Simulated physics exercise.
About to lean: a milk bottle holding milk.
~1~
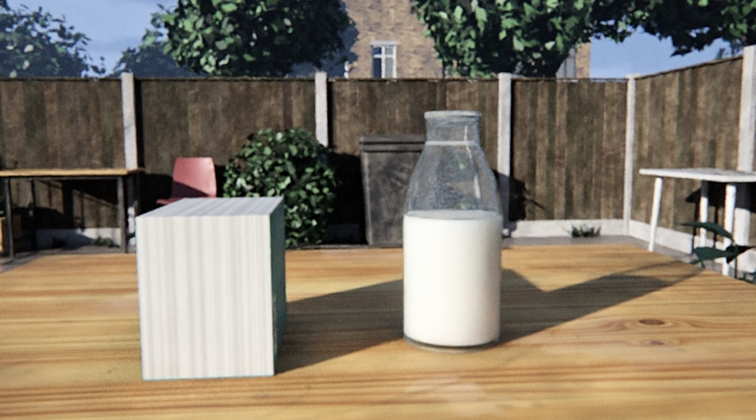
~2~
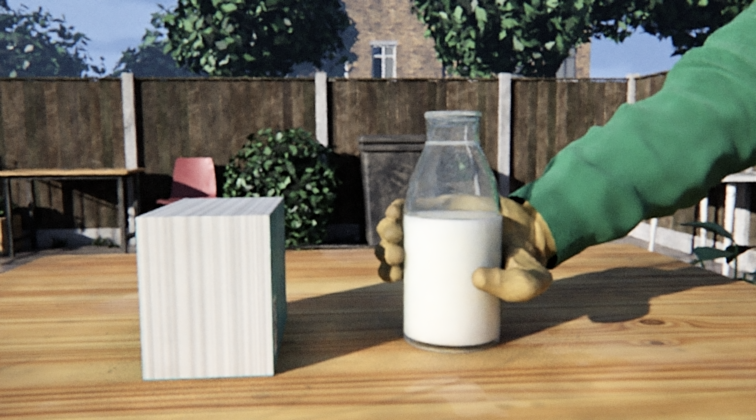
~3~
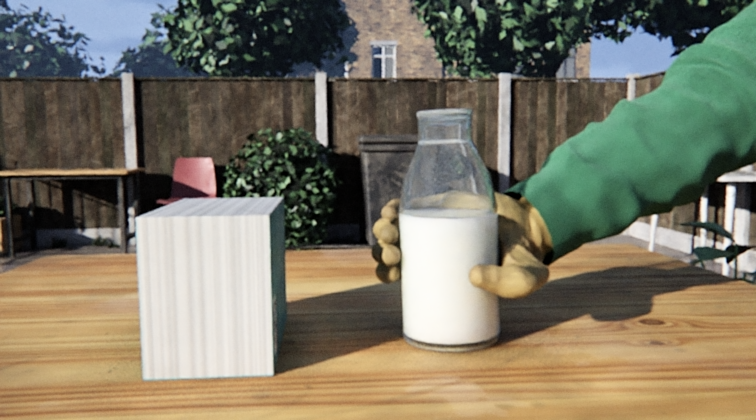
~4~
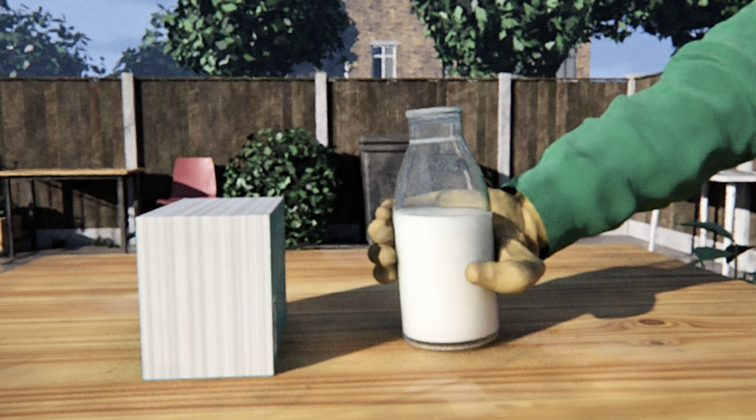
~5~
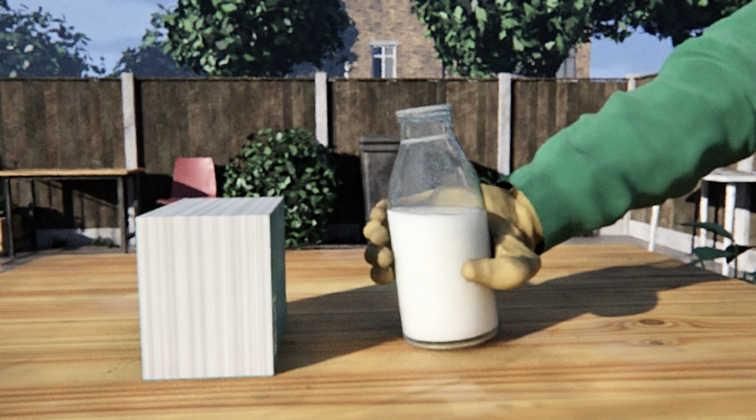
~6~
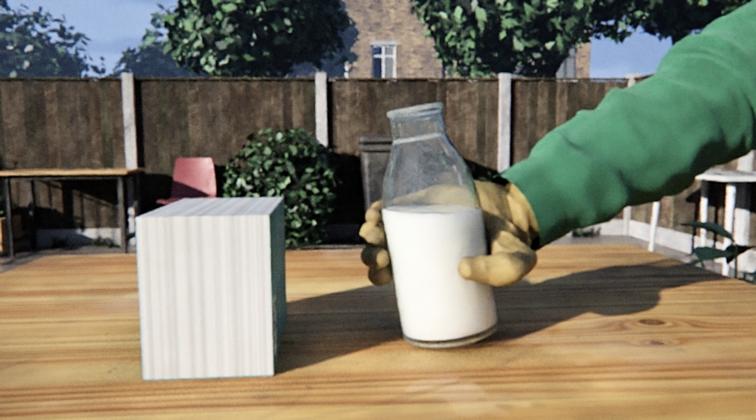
A gloved hand in a green sleeve enters from the right in a sunlit garden, seen at table height by a still camera, with a brown fence, bushes and brick building behind. On the wooden table, a pale, thick block-like book stands left of a clear glass bottle holding white milk. The tan glove grasps the bottle and slowly tilts its top slightly left, while the book stays still.
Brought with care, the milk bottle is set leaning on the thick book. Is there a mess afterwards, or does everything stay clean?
Fully contained.
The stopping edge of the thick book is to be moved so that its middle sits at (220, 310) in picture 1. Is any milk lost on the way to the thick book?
Some escapes.
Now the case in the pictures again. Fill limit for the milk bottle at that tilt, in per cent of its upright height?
Roughly 90 per cent of its height.
Shortly, the milk bottle leans by about 25°; none is lost.
Then, the milk bottle leans by about 40°; none is lost.
At the finish, the milk bottle leans by about 45°, against the thick book; none is lost.
